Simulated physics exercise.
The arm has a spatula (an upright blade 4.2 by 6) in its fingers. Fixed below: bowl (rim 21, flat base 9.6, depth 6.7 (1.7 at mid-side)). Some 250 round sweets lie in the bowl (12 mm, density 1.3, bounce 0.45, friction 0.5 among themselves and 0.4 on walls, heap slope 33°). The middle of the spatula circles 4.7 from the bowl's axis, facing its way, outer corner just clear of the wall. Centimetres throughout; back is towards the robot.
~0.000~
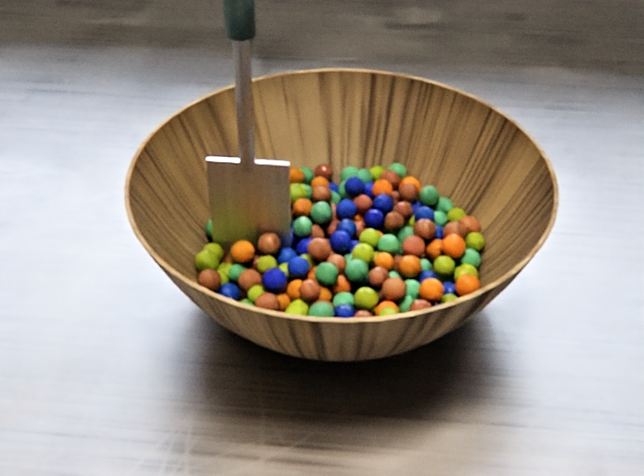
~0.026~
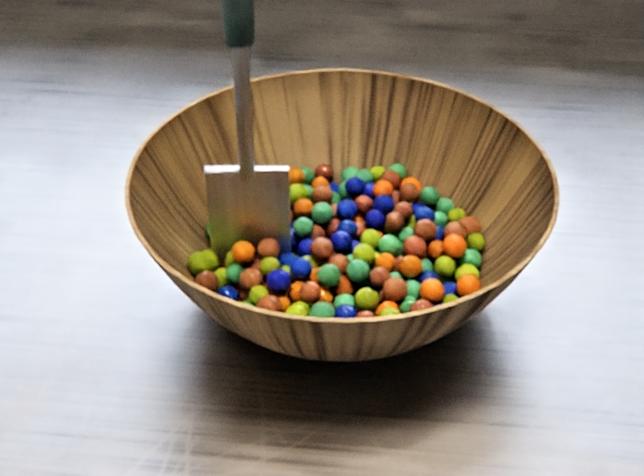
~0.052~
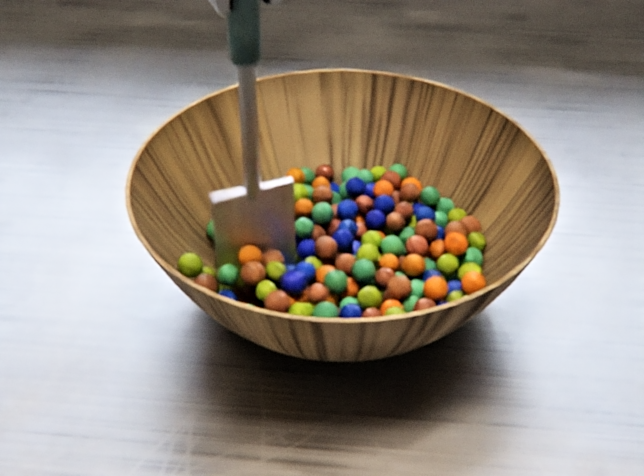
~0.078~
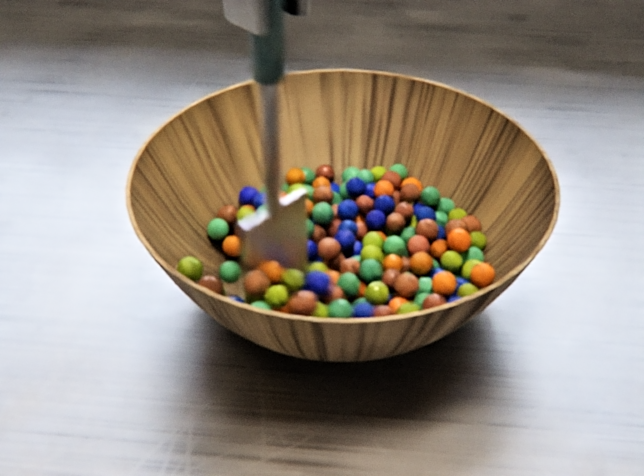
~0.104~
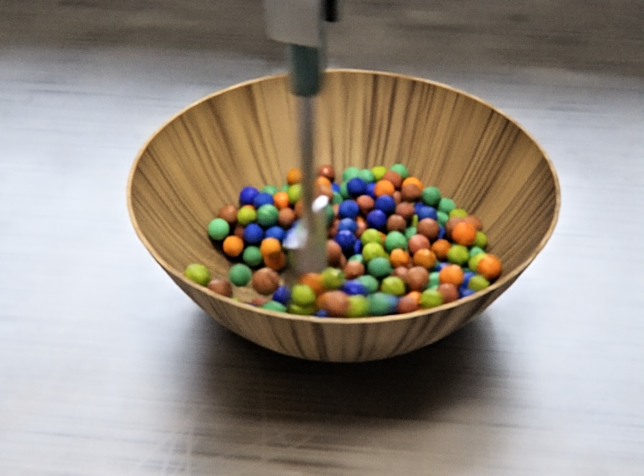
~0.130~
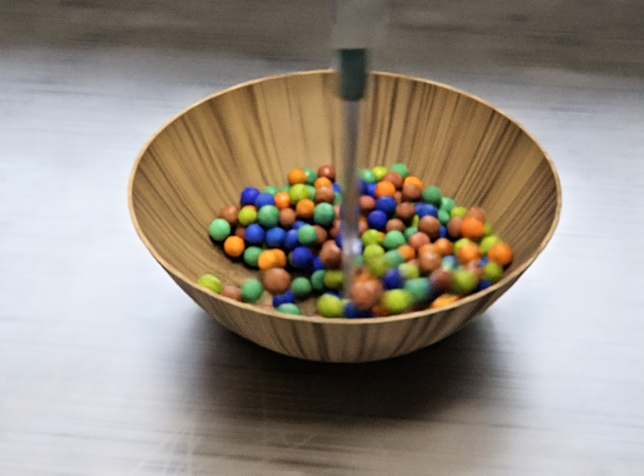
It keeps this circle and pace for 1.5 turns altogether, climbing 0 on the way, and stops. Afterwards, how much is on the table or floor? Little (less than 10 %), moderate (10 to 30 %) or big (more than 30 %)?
On the table or floor the share is moderate, 10 to 30 %.
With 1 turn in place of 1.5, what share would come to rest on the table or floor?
In that case some 15 per cent.
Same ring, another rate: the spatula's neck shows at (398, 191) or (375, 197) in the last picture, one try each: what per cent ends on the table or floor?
Some 30 and 30 per cent.
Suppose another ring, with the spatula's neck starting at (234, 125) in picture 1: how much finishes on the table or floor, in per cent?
About 25 per cent.
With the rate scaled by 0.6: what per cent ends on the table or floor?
About 0 per cent.
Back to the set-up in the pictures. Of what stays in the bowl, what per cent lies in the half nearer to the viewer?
About 45 per cent.
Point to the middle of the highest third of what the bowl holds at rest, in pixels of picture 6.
Near (423, 224).
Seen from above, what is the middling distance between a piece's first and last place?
About 10 cm.
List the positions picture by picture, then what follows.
The first frame shows the spatula neck at (246, 136), 0° round; upper third of the load around (357, 240), from x 205 to 475, top at y 175; 251 in the bowl.
The second frame shows the spatula neck at (245, 143), 8° round; upper third of the load around (351, 243), from x 200 to 475, top at y 175.
The third frame shows the spatula neck at (251, 162), 29° round; upper third of the load around (347, 264), from x 190 to 475, top at y 175.
The fourth frame shows the spatula neck at (273, 182), 52° round; upper third of the load around (348, 273), from x 190 to 485, top at y 175.
The fifth frame shows the spatula neck at (308, 195), 76° round; upper third of the load around (365, 282), from x 195 to 490, top at y 175.
The sixth frame shows the spatula neck at (351, 199), 99° round; upper third of the load around (390, 280), from x 210 to 500, top at y 175; 251 in the bowl.
After 0.32 s, 268° round, highest piece 10 above the table; 234 in the bowl, 5 on the table or floor, 12 in flight or on the tool.
After 0.51 s, 77° round, highest piece 8 above the table; 211 in the bowl, 34 on the table or floor, 6 in flight or on the tool.
After 0.80 s, 180° round, highest piece 7 above the table; 202 in the bowl, 47 on the table or floor, 2 in flight or on the tool.
After 1.50 s, 180° round, highest piece 5 above the table; 202 in the bowl, 49 on the table or floor.
In the end, 202 in the bowl, 49 on the table or floor. That is 20 % on the table or floor.
